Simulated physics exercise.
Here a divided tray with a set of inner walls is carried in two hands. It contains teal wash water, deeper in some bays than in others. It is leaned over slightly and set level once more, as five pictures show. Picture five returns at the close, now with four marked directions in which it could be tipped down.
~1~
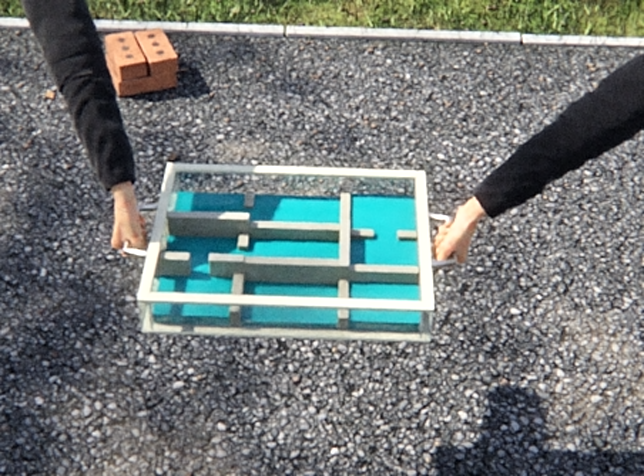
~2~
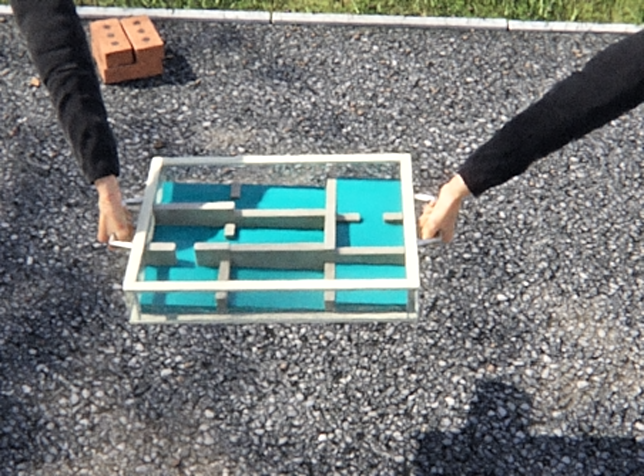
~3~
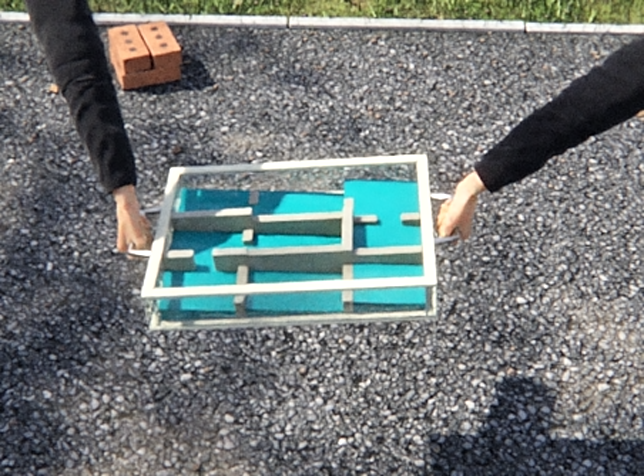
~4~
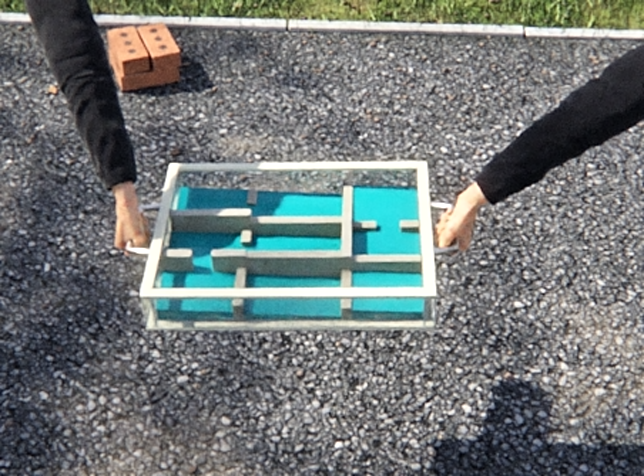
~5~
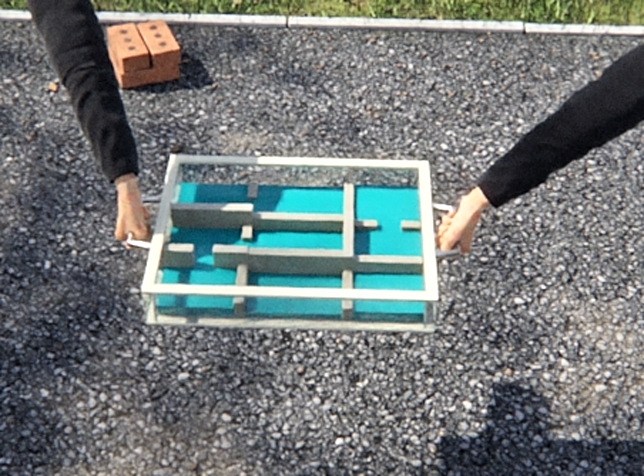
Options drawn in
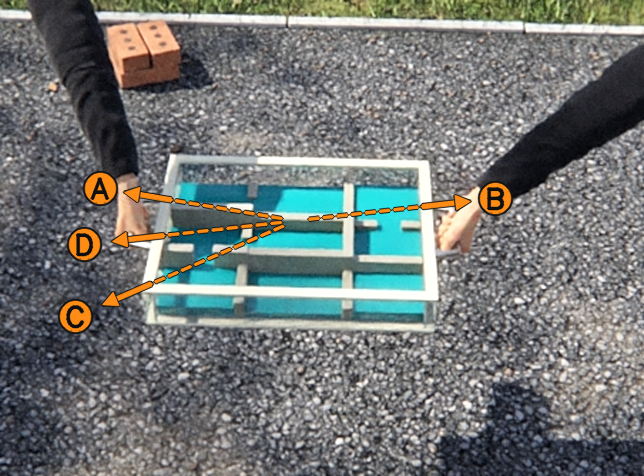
Divided tray of teal liquid held level by two hands above gravel, shifting slightly left, then back right, tilting gently and levelling.
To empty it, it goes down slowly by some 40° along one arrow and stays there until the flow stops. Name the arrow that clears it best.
Take C.
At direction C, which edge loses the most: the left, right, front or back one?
Over the left one.
In orange, A ends at (129, 192); B ends at (464, 201); C ends at (107, 302); D ends at (117, 240).
With A, about 32 % stays in the tray, the largest part in the back left bay.
With B, about 30 % stays in the tray, the largest part in the back right bay.
With C, about 21 % stays in the tray, the largest part in the front left bay.
With D, about 34 % stays in the tray, the largest part in the front left bay.
